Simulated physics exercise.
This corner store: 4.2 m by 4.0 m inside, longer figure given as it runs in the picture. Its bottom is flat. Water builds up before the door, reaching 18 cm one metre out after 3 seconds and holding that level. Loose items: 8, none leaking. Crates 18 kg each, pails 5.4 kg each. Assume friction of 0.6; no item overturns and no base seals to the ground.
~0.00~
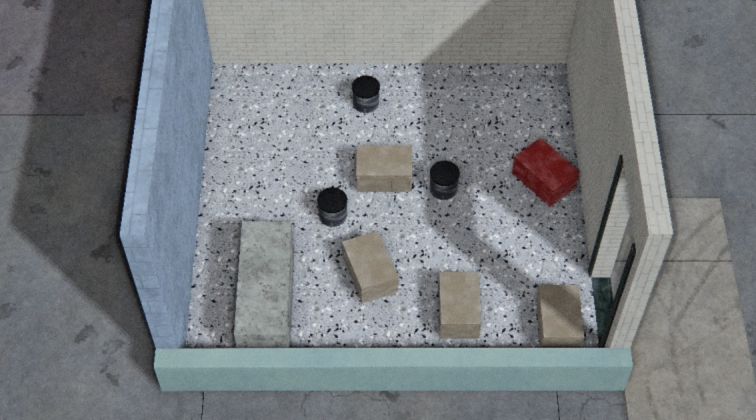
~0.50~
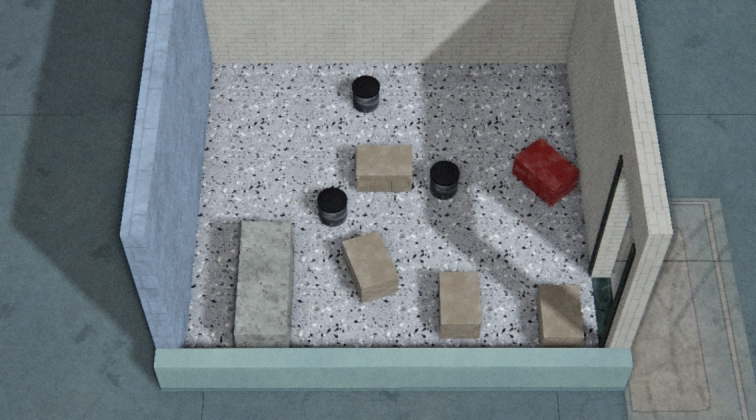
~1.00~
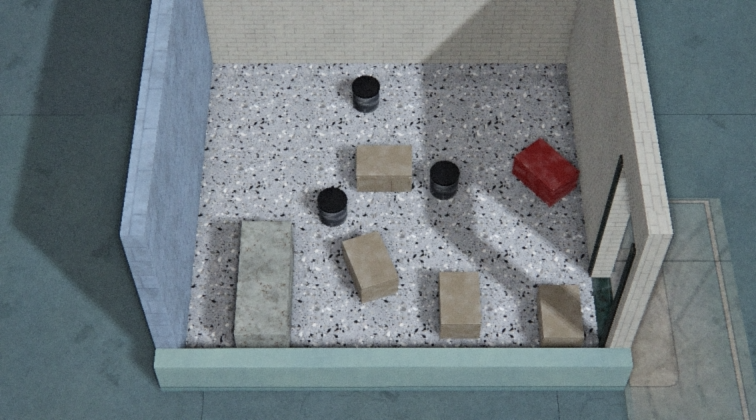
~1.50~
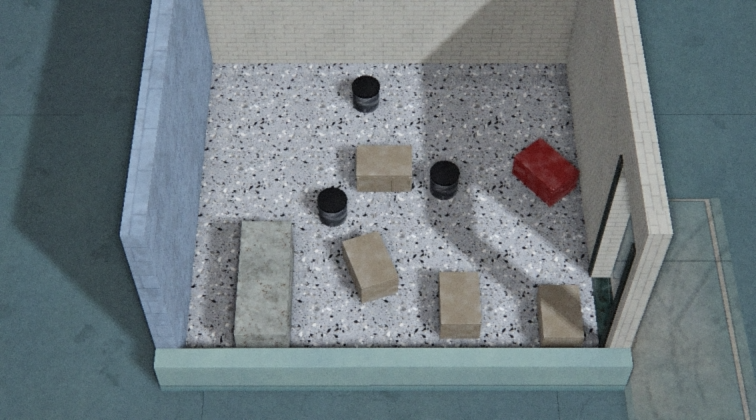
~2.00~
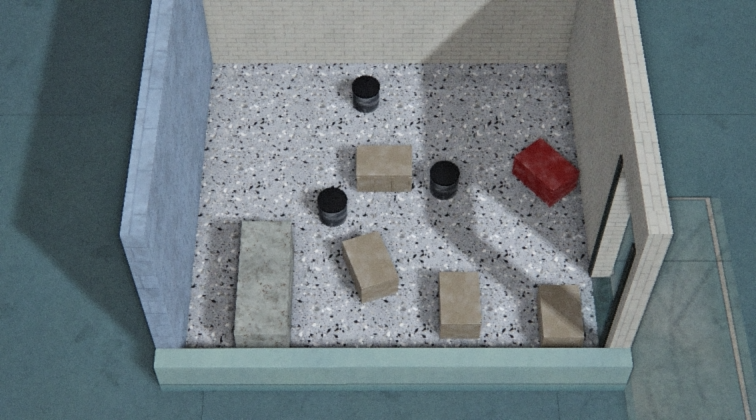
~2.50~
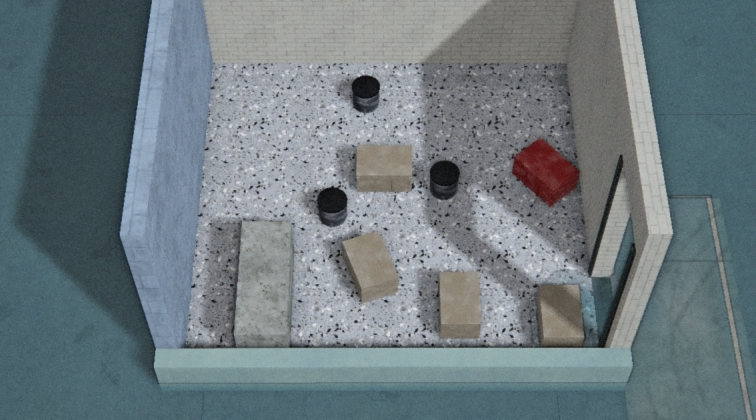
Corner store seen from above, water spreading over the ground outside and starting in at the doorway, crates and pails staying still.
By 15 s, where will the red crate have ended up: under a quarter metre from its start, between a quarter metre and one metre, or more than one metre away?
It stays about where it started.
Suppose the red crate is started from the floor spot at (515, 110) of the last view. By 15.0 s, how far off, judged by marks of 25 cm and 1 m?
Short answer, it keeps close to its start.
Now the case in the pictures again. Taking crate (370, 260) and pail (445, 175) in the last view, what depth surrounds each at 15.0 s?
I'd estimate 11 cm for the first and 7 cm for the second.
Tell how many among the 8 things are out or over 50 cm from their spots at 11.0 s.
The count is 5.
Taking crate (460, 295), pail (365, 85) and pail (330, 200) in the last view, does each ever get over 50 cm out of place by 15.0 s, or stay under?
Well, in sequence it's greater, lower, greater.
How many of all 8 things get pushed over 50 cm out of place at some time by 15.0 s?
The count comes to 6.
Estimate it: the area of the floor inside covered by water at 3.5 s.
Near 2.5 m2 in all.
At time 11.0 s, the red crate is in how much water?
I'd say around 4 cm.
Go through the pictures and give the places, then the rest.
The red crate at (547, 164), on the bottom; 0.0 m2 under water; 0 of 8 have shifted, in the first picture.
The red crate at (547, 164) rests on the ground; water covers 0.0 m2; 0 of 8 have shifted, in the second picture.
The red crate at (547, 164), on the bottom; water covers 0.0 m2; 0 of 8 have shifted, in the third picture.
The red crate at (547, 164) rests on the ground; water covers 0.0 m2; 0 of 8 have shifted, in the fourth picture.
The red crate at (547, 164), on the bottom; 0.1 m2 under water; 0 of 8 have shifted, in the fifth picture.
The red crate at (547, 164) rests on the ground; water covers 0.3 m2; 0 of 8 have shifted, in the sixth picture.
After 3.5 s the red crate is near (547, 164), 0.0 m from its start, aground; 0 afloat.
After 6.8 s the red crate is near (547, 164), 0.0 m from its start, aground; 1 afloat.
After 11.0 s the red crate is near (547, 164), 0.0 m from its start, aground; 3 afloat.
After 15.0 s the red crate is near (547, 164), 0.0 m from its start, aground; 6 afloat.
